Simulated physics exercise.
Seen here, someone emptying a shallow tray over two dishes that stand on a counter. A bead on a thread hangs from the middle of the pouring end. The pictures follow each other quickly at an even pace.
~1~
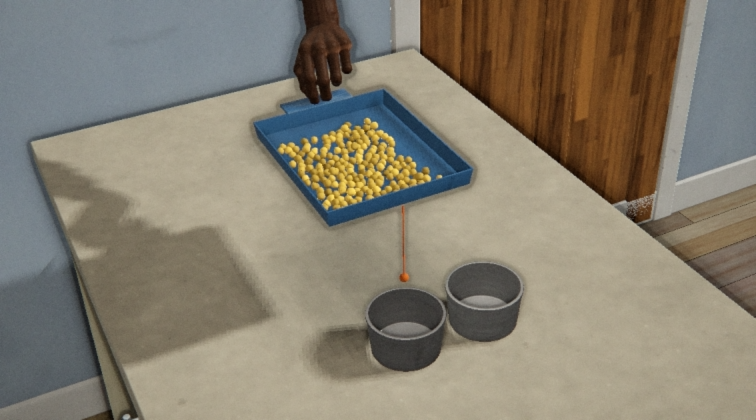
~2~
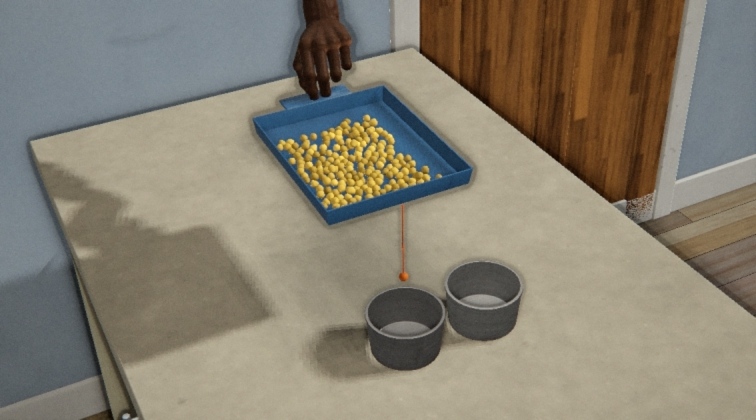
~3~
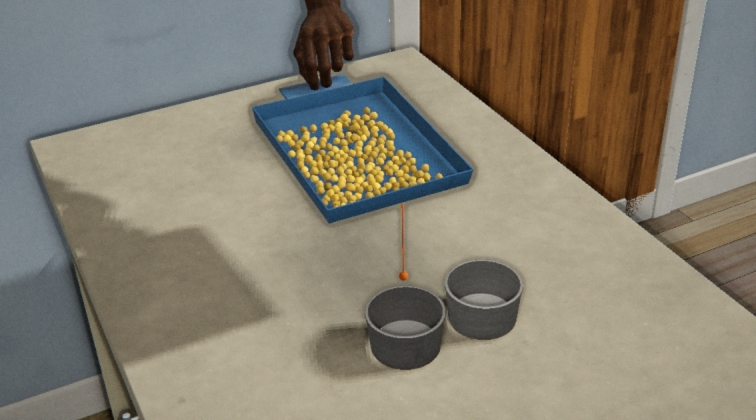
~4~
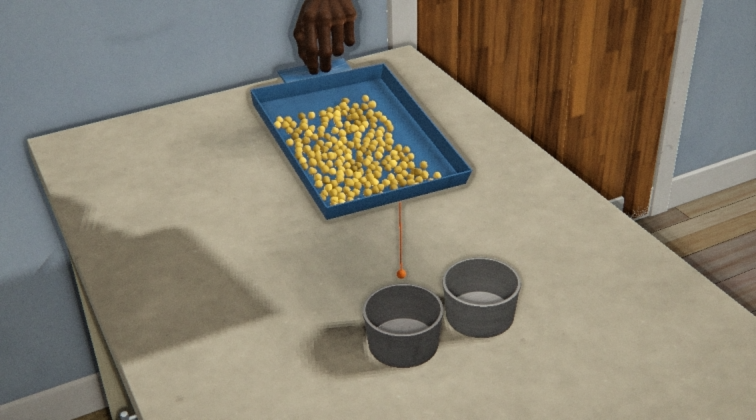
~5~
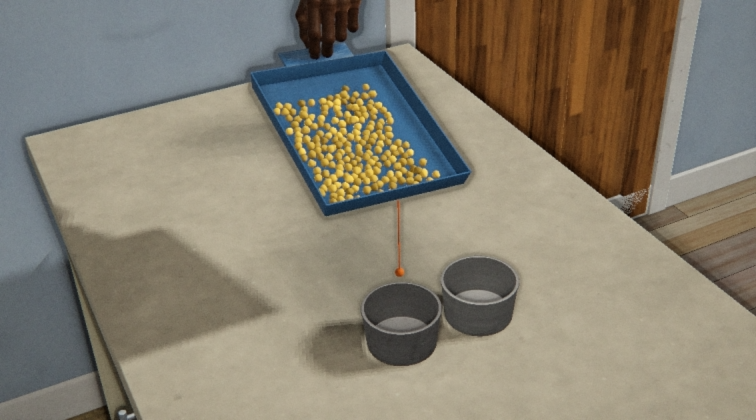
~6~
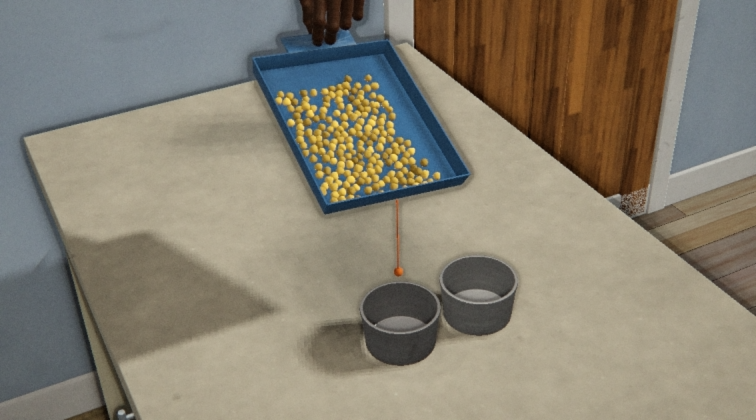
On a pale beige counter beside a blue-grey wall and a brown wooden door, the view looks down from an angle. A dark-skinned hand grips the far end of a shallow blue tray of yellow puffed corn balls, with an orange bead hanging beneath its near edge and two dark grey dishes below. The hand lifts gradually, tilting the tray toward its near right corner, while the camera stays almost still.
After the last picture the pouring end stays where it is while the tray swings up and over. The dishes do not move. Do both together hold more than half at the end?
Caught overall: More than half.
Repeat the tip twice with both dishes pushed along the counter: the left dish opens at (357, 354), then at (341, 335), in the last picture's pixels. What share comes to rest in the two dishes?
In turn 40 and 40 in a hundred.
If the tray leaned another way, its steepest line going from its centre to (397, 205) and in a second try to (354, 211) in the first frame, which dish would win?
At the first place the left-hand dish, at the second the left dish.
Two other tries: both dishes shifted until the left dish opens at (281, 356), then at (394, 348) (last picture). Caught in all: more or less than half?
The first try: Less than half. The second: Not half.
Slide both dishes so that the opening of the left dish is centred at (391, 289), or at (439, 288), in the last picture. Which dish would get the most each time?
In turn: The dish on the right; the left one.
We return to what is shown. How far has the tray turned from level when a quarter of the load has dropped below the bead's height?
Around 115° of tilt.
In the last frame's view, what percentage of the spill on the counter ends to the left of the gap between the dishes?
Roughly 30 in a hundred.
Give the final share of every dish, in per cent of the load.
For the left dish some 20 %, for the right dish some 50 %.
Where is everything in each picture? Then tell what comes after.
In the first frame, corners of the pouring end (329, 210) and (469, 168), level; middle of the load (361, 168), puffed corn balls; left dish (424, 350); right dish (504, 320); bead on its thread (404, 278).
In the second frame, corners of the pouring end (328, 209) and (469, 168), level; middle of the load (361, 166).
In the third frame, corners of the pouring end (329, 208) and (470, 169), tipped barely, lowest at the right corner; middle of the load (361, 162).
In the fourth frame, corners of the pouring end (328, 205) and (469, 169), tipped a little, lowest at the right corner; middle of the load (359, 154).
In the fifth frame, corners of the pouring end (328, 203) and (468, 170), tipped clearly, lowest at the right corner; middle of the load (359, 148).
In the sixth frame, corners of the pouring end (329, 202) and (467, 173), tipped clearly, lowest at the right corner; middle of the load (360, 144); left dish (419, 344); right dish (498, 314).
Just after the last frame, tray tipped steeply; every one on the tray.
A moment on, tray tipped past a quarter turn; almost all on the tray; just a few in the right dish; about a tenth in the air.
Further on, tray tipped past a quarter turn; roughly a quarter in the left dish; roughly half in the right dish; roughly a quarter outside both.
When it is over, tray tipped past a quarter turn; roughly a quarter in the left dish; roughly half in the right dish; roughly a quarter outside both.
